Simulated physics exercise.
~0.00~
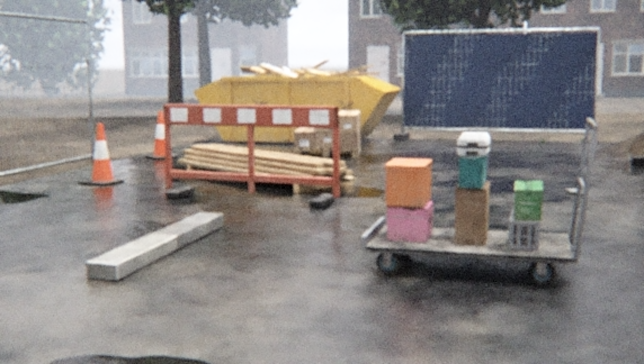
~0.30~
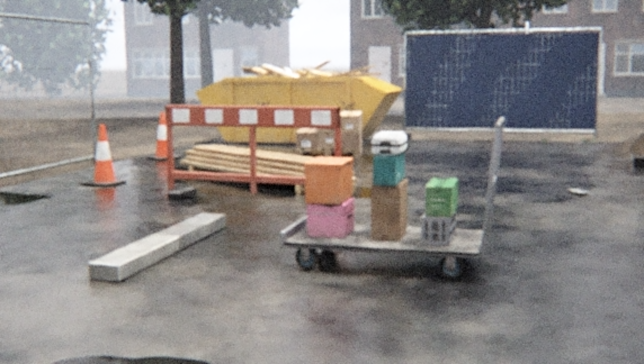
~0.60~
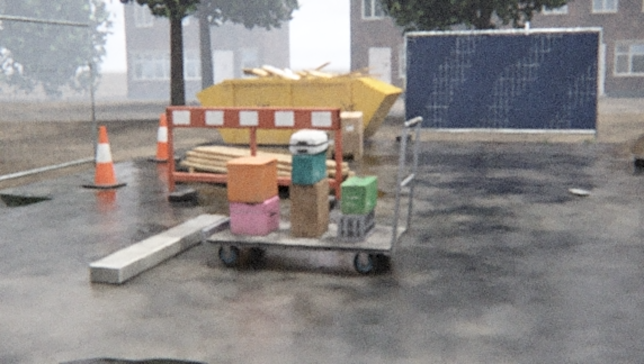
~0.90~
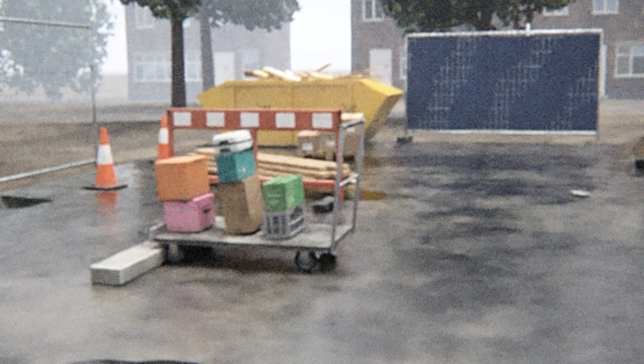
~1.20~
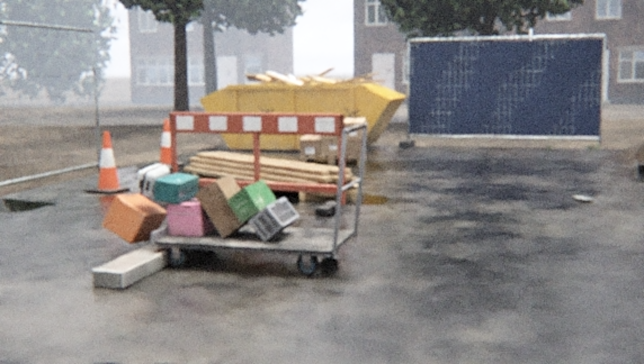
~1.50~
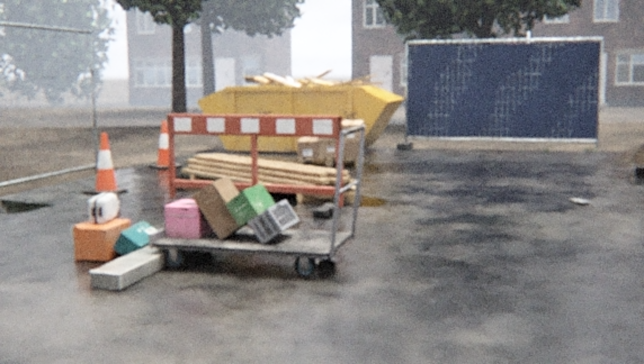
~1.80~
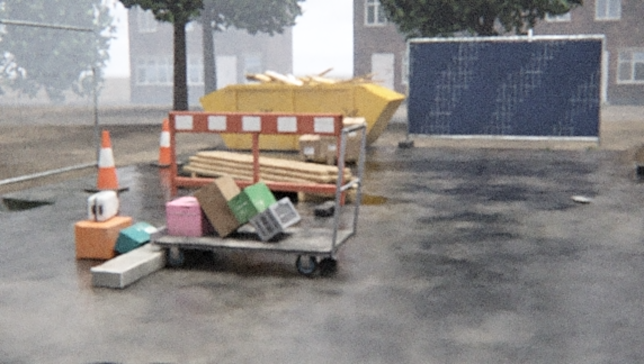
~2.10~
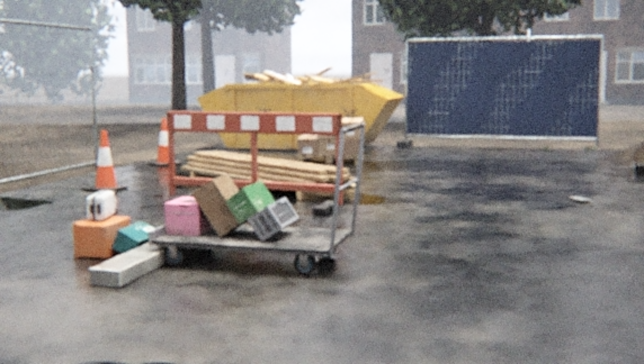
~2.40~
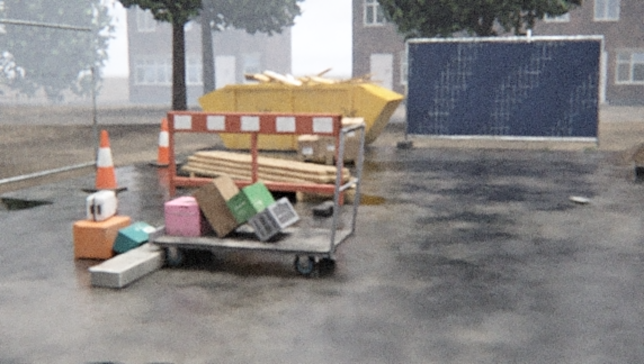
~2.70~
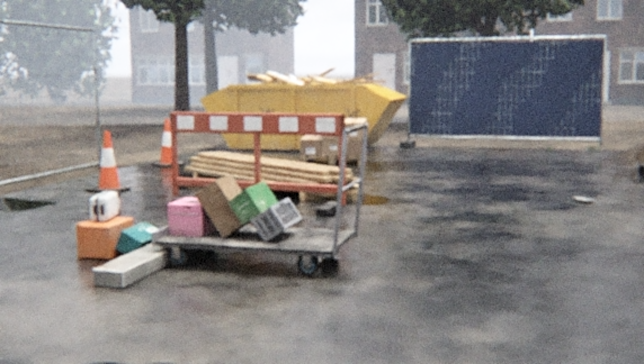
On a wet, misty building yard, seen from a slightly swaying camera, a flat trolley stands at the right, with a yellow skip, a red-and-white barrier and cones behind. It carries an orange box on a pink one, a white case and teal box stacked on a brown one, and a green box on a grey crate. The trolley rolls left and stops at a pale kerb. The stacks pitch left, and the orange, teal and white pieces tumble off the front. They settle beside the kerb, the white case atop the orange box, while the pink box and the tilted brown, green and grey ones stay aboard.
